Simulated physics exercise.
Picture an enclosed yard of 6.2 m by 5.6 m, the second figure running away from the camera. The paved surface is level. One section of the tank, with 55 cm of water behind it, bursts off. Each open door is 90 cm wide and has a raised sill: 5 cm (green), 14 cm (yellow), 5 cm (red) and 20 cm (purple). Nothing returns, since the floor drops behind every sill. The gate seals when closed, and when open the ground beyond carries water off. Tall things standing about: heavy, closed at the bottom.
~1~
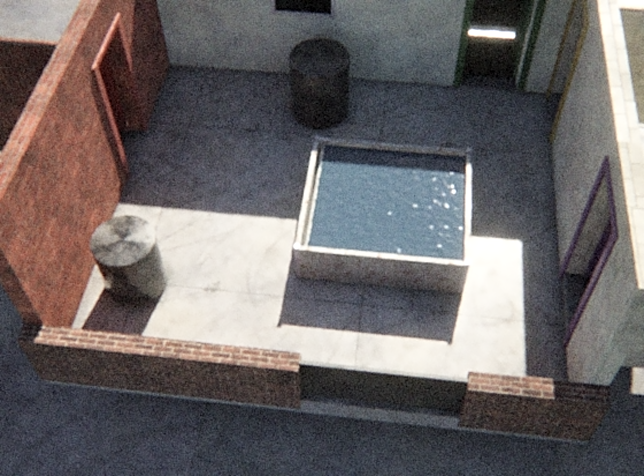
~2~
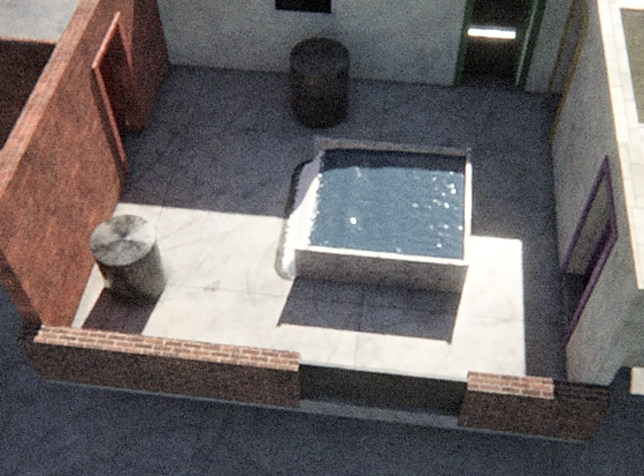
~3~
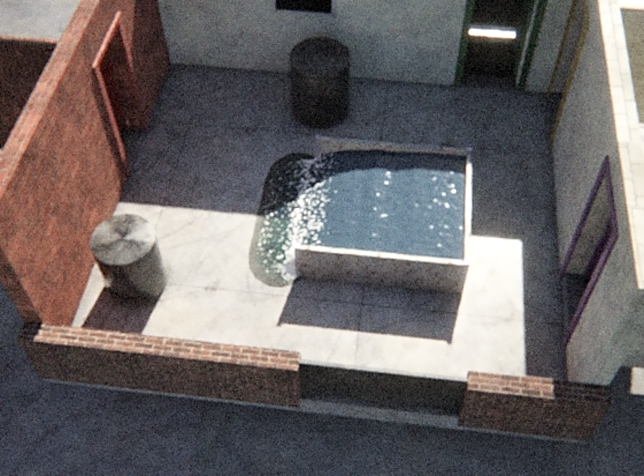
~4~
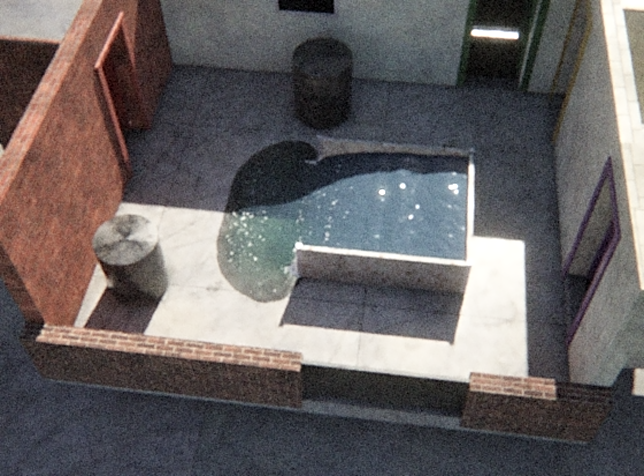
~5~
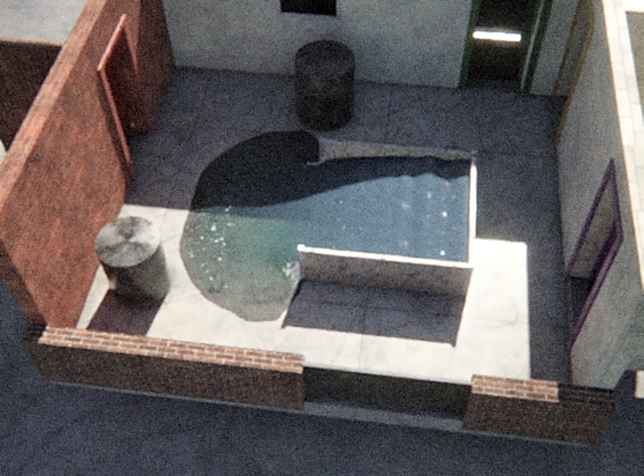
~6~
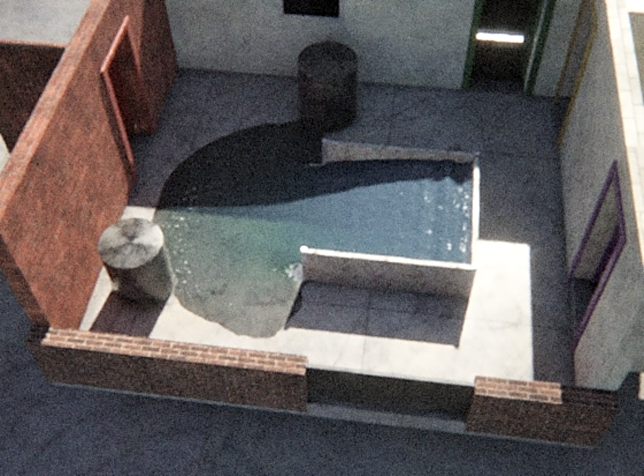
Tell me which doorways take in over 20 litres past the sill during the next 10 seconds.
Within those 10 seconds, the green door takes in no more than that; the yellow door takes in no more than that; the red door takes in over 20 litres; the purple door takes in no more than that.
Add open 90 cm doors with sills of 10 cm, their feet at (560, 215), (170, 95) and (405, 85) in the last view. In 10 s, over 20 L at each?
In that order: Short of it, beyond it, short of it.
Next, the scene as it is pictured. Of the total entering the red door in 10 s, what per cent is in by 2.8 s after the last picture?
That works out near 70%.
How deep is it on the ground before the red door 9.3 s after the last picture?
The depth there is near 7.0 cm.
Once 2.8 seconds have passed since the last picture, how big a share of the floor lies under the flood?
45 %.
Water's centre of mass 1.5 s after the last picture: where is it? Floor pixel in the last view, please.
Near (268, 220).
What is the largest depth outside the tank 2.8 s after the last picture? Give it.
Peak depth: Approx. 29 cm.
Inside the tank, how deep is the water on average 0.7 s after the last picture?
Roughly 31 centimetres.
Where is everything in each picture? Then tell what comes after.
The first frame shows still water, 55 cm deep, in the tank at (387, 201).
In the second frame, water pours out at (310, 211) and has run 1.1 m, to a hidden place; typically 8 cm deep outside, 55 cm at the tank's back.
In the third frame, the front is at (292, 158), 1.2 m from the gap at (311, 212); 1.4 m2 of floor is under water; 55 cm left at the back of the tank.
In the fourth frame, the front is at (277, 148), 1.5 m from the gap at (313, 213); 2.7 m2 of floor is under water; 55 cm left at the back of the tank.
In the fifth frame, the front is at (215, 165), 1.9 m from the gap at (315, 215); 4.3 m2 of floor is under water; 54 cm left at the back of the tank.
In the sixth frame, the front is at a hidden place, 2.3 m from the gap at (318, 217); 6.0 m2 of floor is under water; 46 cm left at the back of the tank.
Then, 0.7 s after the last picture water covers 35 % of the floor and is deepest (33 cm) near (117, 234); green door not reached, yellow door not reached, red door 14 cm at the sill, 21 L in, purple door not reached.
Then, 1.5 s after the last picture water covers 40 % of the floor and is deepest (32 cm) near (70, 357); green door not reached, yellow door not reached, red door 24 cm at the sill, 107 L in, purple door not reached.
Then, 2.8 s after the last picture water covers 45 % of the floor and is deepest (29 cm) near (177, 75); green door not reached, yellow door not reached, red door 17 cm at the sill, 227 L in, purple door not reached.
Then, 5.3 s after the last picture water covers 85 % of the floor and is deepest (19 cm) near (295, 77); green door 2 cm at the sill, 0 L in, yellow door 7 cm at the sill, 0 L in, red door 9 cm at the sill, 293 L in, purple door 4 cm at the sill, 0 L in.
Then, 9.3 s after the last picture water covers 100 % of the floor and is deepest (12 cm) near (479, 219); green door 4 cm at the sill, 0 L in, yellow door 5 cm at the sill, 0 L in, red door 7 cm at the sill, 326 L in, purple door 6 cm at the sill, 0 L in.
